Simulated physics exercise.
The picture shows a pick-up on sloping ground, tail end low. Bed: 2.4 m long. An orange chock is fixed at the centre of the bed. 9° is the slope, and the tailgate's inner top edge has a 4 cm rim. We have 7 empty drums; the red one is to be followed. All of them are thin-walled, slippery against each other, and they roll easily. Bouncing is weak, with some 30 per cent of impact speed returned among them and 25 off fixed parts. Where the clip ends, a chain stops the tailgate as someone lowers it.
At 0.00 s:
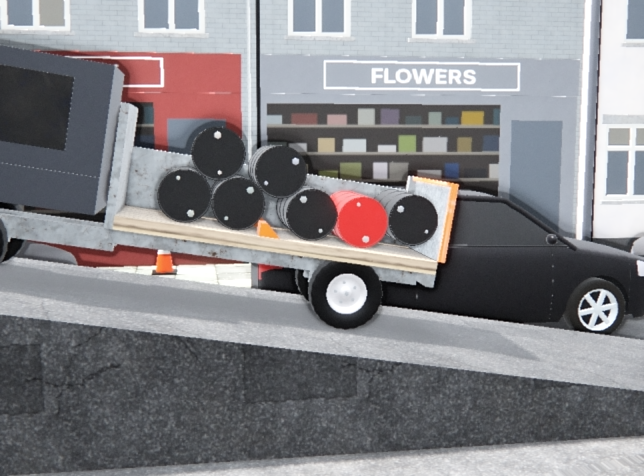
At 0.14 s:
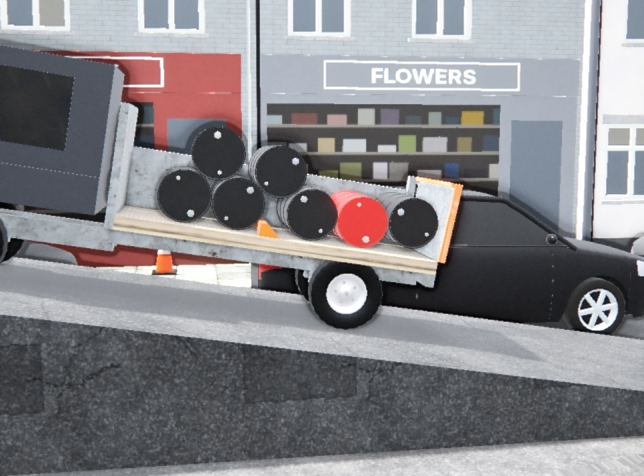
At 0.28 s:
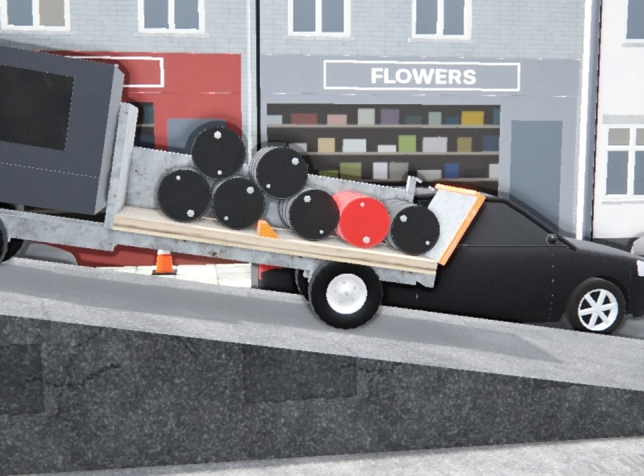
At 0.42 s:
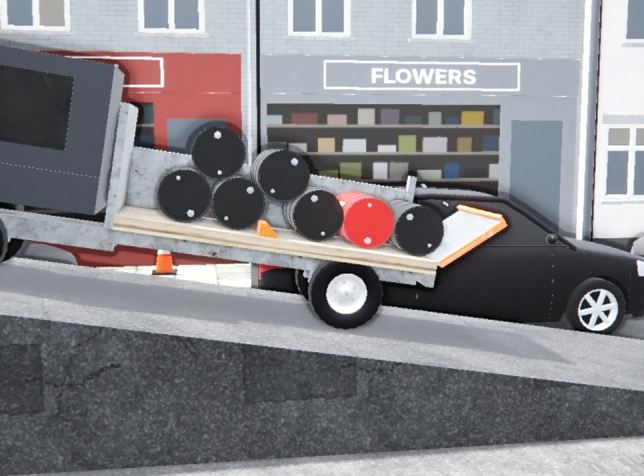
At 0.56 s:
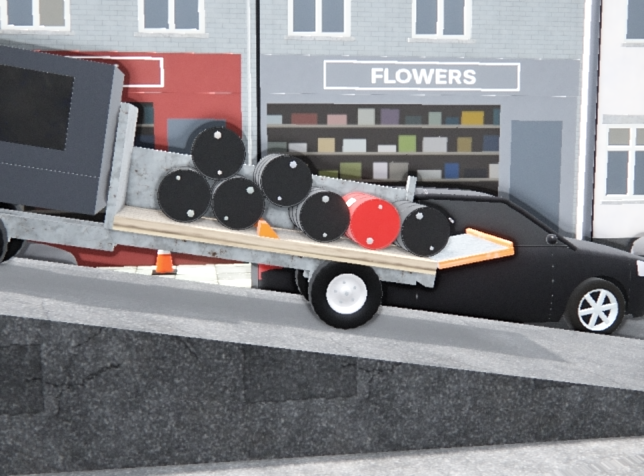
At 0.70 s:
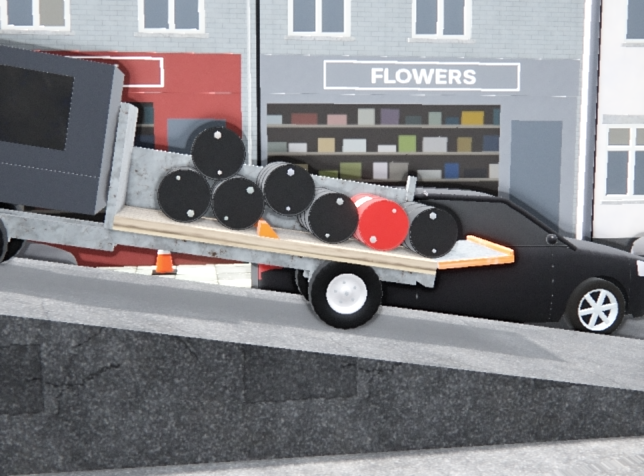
On a sloping street outside a flower shop, the orange-edged tailgate of a pick-up loaded with black drums and one red drum swings down to nearly level, and the red drum and its neighbours shift slightly to the right.
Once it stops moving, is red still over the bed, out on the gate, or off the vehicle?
Once it stops, it is out on the gate.
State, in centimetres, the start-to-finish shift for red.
Red: 70.
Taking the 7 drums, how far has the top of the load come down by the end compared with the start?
0 cm.
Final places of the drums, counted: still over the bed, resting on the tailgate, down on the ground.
5 / 2 / 0.
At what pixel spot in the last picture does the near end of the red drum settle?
In the last view it sits close to (447, 232).
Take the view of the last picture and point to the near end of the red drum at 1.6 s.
Near (443, 233).
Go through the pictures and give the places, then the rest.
In the first picture, red at (363, 223); gate 81° above level, tip at (454, 186); 5 of the 7 make up the bottom layer on the bed.
In the second picture, red at (363, 223); gate 78° above level, tip at (458, 187).
In the third picture, red at (365, 223); gate 58° above level, tip at (481, 198).
In the fourth picture, red at (370, 224); gate 31° above level, tip at (503, 224).
In the fifth picture, red at (376, 225); gate 10° above level, tip at (511, 251).
In the sixth picture, red at (384, 226); gate 4° above level, tip at (511, 259).
After 1.1 s, red is on the bed, 20 cm short of the hinge, rolling right; 0 of 7 are out.
After 1.6 s, red is on the gate, 5 cm past the hinge, rolling right; 0 of 7 are out.
At rest (1.8 s), red is on the gate, 10 cm past the hinge; 0 of 7 are out.
